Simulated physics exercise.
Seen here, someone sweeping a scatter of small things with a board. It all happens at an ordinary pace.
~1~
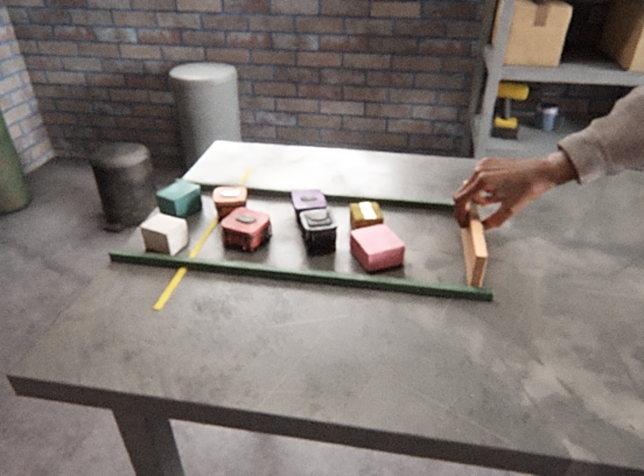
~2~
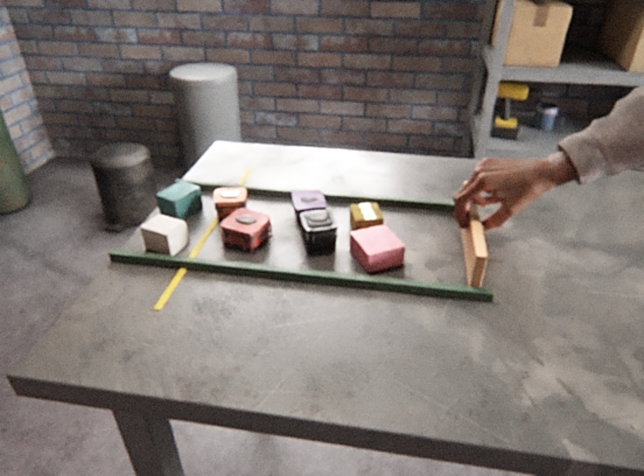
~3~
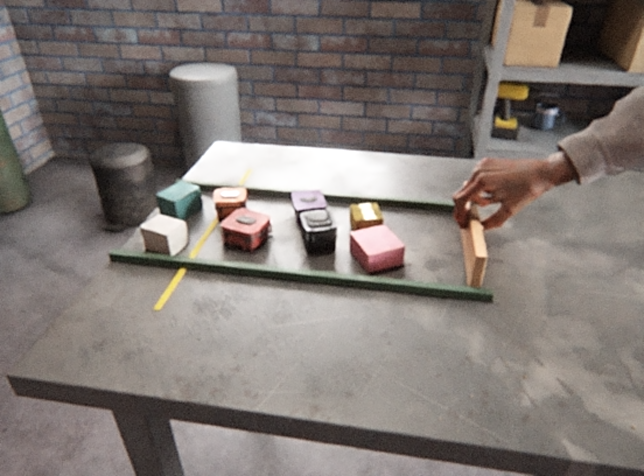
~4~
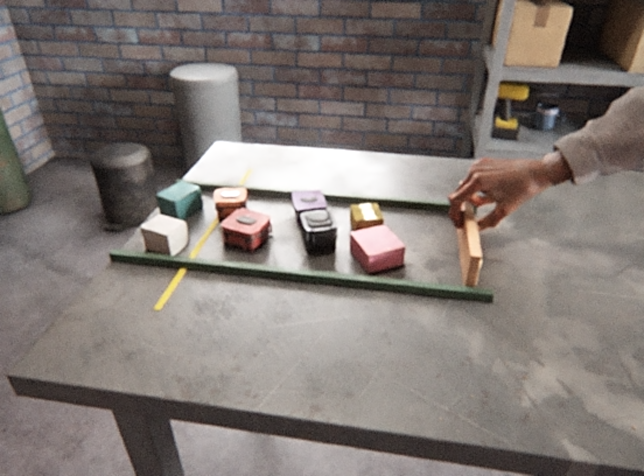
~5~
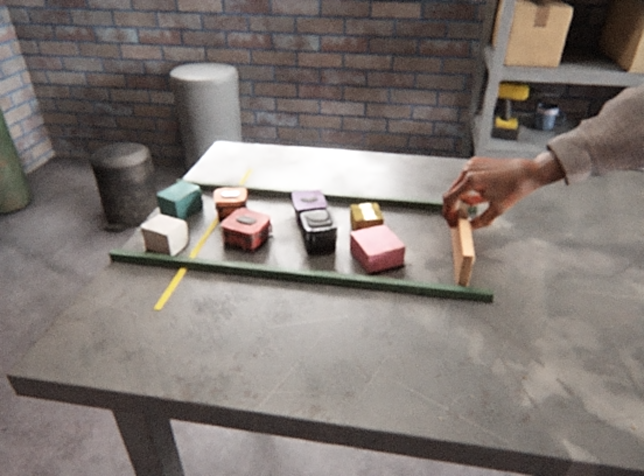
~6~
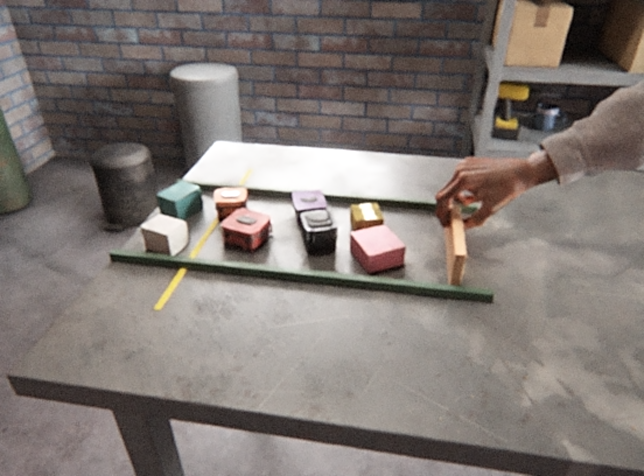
To begin with, a hand holds a wooden board upright at the right end of two green rails, with small coloured blocks and cases scattered between them and a yellow tape line at left. The hand then slides the board slightly left, while the pink block and the other objects stay still.
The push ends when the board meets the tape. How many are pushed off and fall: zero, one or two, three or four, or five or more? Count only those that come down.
Here the number that fall off is three or four.
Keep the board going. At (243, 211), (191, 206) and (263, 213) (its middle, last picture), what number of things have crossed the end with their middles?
Past the end: 2, 5 and 0.
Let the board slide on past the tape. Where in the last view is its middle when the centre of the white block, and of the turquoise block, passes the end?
Its middle is around (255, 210) and around (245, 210).
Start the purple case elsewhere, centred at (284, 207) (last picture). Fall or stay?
From there it is kept.
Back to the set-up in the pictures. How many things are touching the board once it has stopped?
It touches 2.
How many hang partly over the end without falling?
0 of them.
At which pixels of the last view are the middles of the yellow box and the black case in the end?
First (209, 204), then (160, 213).
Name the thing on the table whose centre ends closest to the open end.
It is the black case.
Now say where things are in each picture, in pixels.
Turquoise block (180, 201); white block (165, 235); orange case (231, 204); board (471, 231); tape (213, 224), in the first frame.
White block (165, 235); purple case (309, 208), in the second frame.
Orange case (231, 204); red case (247, 230), in the third frame.
Turquoise block (180, 201); pink block (377, 248), in the fourth frame.
White block (165, 235); board (460, 231), in the fifth frame.
Turquoise block (181, 201); white block (165, 235); orange case (232, 204); board (453, 230); tape (214, 224), in the sixth frame.
A little later, none off yet; turquoise block at rest near (181, 201); white block at rest near (165, 235); orange case at rest near (232, 204).
Next, none off yet; turquoise block at rest near (181, 201); white block shifted a little near (151, 235); orange case shifted a little near (223, 203).
When it is over, the number that fall off is three or four; down, red case, orange case, white block and turquoise block.
